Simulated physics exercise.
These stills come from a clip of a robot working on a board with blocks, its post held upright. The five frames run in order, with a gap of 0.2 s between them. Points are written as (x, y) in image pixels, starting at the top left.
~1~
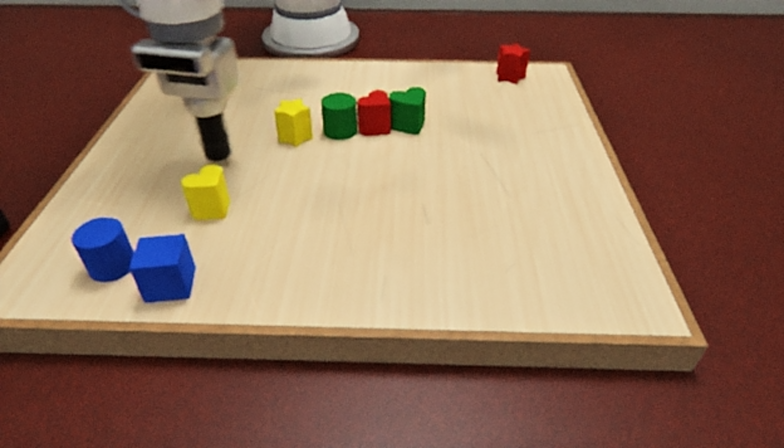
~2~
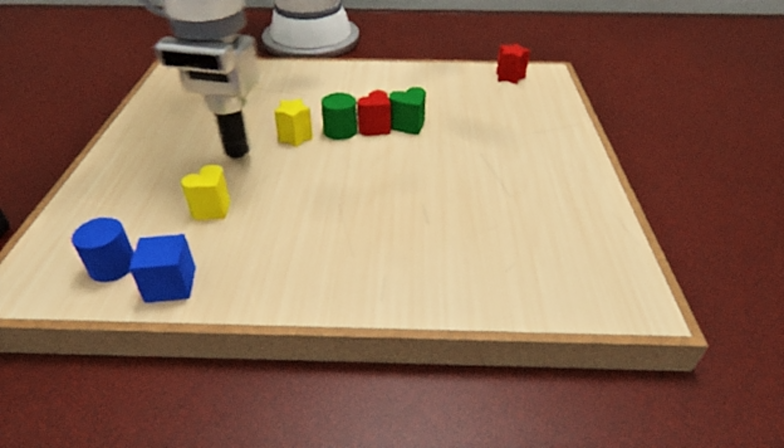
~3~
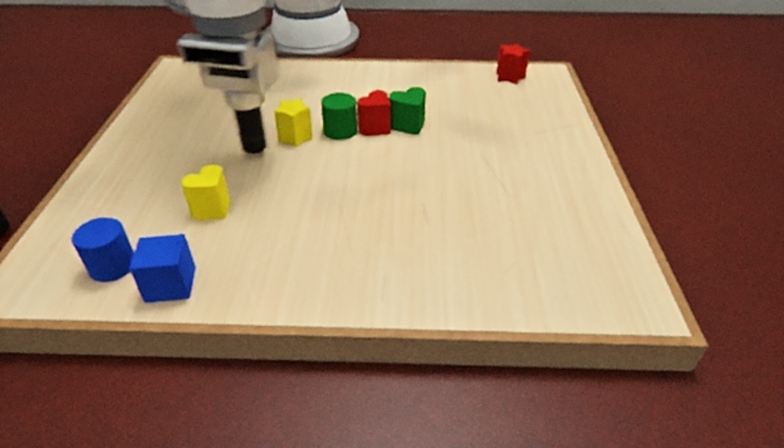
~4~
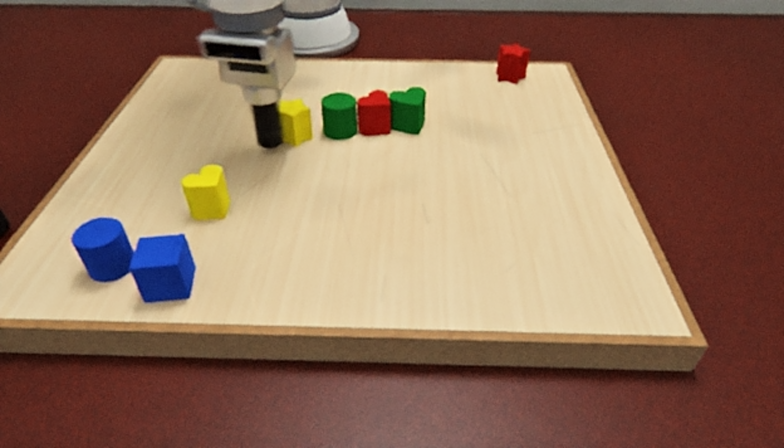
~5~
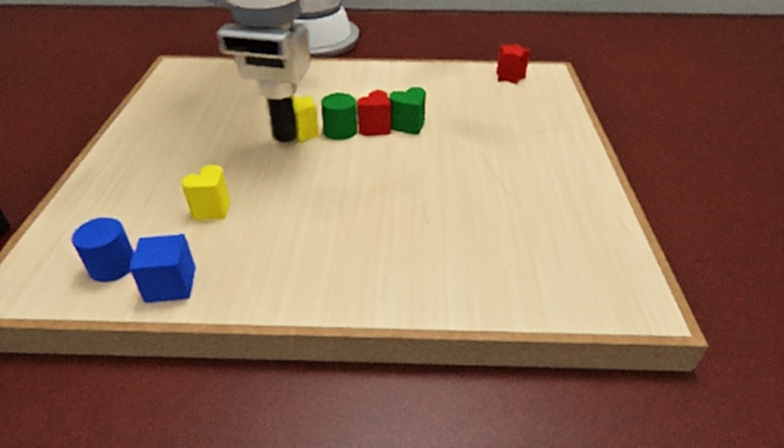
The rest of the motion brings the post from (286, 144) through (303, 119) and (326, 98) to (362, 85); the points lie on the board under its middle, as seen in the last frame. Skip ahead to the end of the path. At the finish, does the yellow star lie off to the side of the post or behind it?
I expect so.
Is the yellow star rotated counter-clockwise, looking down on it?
No.
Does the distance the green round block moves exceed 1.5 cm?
That would be a no.
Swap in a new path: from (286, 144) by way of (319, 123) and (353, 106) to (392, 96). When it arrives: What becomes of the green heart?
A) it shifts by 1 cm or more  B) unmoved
B.
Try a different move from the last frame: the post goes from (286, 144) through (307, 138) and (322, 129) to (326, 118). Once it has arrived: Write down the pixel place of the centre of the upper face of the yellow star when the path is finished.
At (325, 77).
What follows on the original path. One third of the way, post at (302, 111); yellow star at (322, 83), turned 30° clockwise; green round block at (342, 99).
Two thirds of the way, post at (326, 91); yellow star at (340, 76), turned 95° clockwise; green round block at (342, 99).
At the end, post at (361, 78); yellow star at (341, 75), turned 105° clockwise; green round block at (342, 99).
